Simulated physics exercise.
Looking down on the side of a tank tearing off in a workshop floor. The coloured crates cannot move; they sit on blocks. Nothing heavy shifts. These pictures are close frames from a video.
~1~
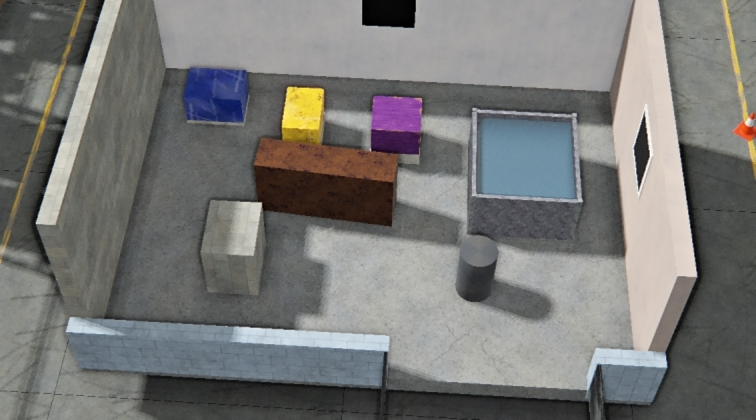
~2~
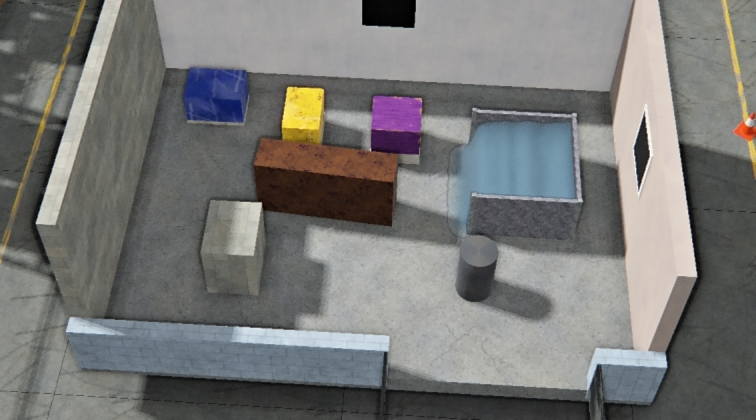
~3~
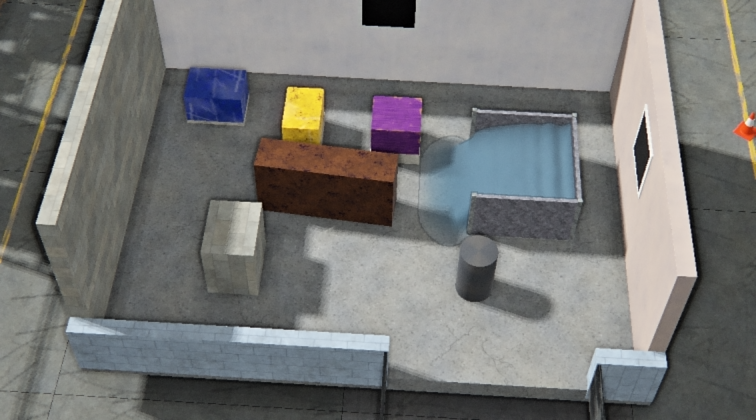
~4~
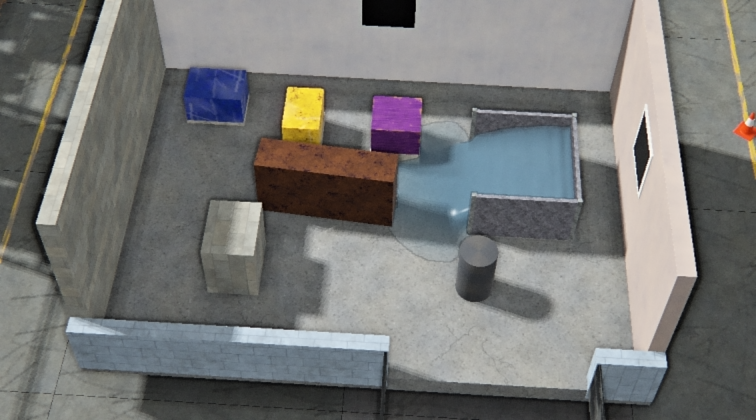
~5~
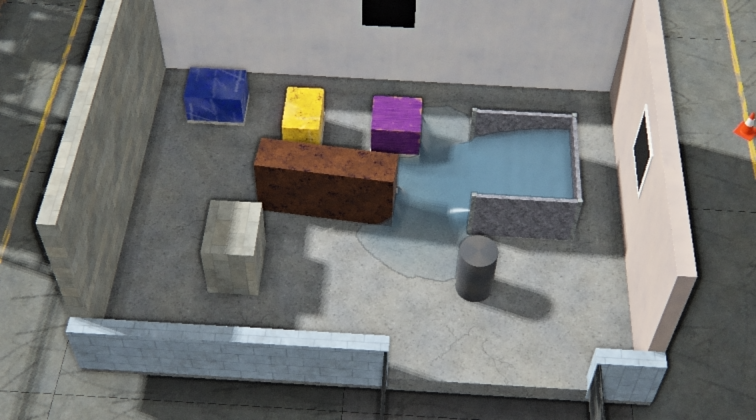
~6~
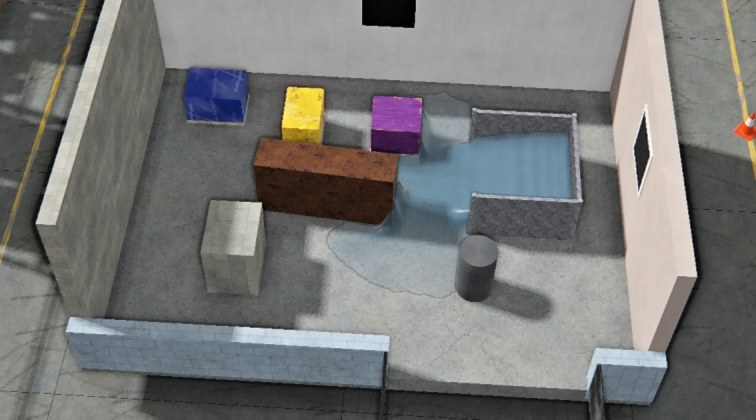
An open tank of water on a workshop floor lost its left side, and the water poured out leftward, reached the brown block and spread around its near end and past the purple block.
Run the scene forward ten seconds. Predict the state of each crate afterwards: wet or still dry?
The yellow crate is going to get water on it, the blue crate is going to get water on it, the purple crate is going to get water on it.
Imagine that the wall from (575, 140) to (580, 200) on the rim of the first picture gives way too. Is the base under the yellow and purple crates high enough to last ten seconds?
Taking them in turn, the yellow one is left untouched, and the purple one is left untouched.
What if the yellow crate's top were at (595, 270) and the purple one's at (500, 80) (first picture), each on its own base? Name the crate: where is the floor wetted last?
The one in yellow comes last.
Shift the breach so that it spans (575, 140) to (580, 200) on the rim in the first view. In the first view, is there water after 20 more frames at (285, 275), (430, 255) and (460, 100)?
In sequence: Untouched, untouched, inundated.
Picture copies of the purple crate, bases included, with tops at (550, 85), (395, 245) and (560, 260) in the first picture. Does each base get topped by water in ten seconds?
In order, the crates: One stays clear, two gets flooded, three stays clear.
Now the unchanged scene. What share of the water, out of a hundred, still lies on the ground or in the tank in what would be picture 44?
I make it around 92 per cent.
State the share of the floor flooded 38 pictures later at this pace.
Near 85 in a hundred.
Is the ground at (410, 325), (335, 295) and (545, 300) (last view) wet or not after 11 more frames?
First inundated, second inundated, third spared.
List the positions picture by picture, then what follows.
The first picture shows the open tank at (525, 158) is whole and still.
In the second picture, water pours out at (473, 179) and has run to (468, 147).
In the third picture, the front is at (446, 140), out from the gap at (473, 180).
In the fourth picture, water pours out at (473, 182) and has run to (419, 251).
In the fifth picture, water pours out at (472, 182) and has run to a hidden place.
In the sixth picture, the front is at a hidden place, out from the gap at (472, 183).
A moment on, water covers 35 % of the floor; the yellow crate water round its plinth, the blue crate not reached, the purple crate water round its plinth.
Next, water covers 55 % of the floor; the yellow crate water round its plinth, the blue crate water round its plinth, the purple crate water round its plinth.
Then, water covers 75 % of the floor; the yellow crate water round its plinth, the blue crate water round its plinth, the purple crate water round its plinth.
Later, water covers 85 % of the floor; the yellow crate water round its plinth, the blue crate water round its plinth, the purple crate water round its plinth.
In the end, water covers 95 % of the floor; the yellow crate was topped, the blue crate was topped, the purple crate was topped.
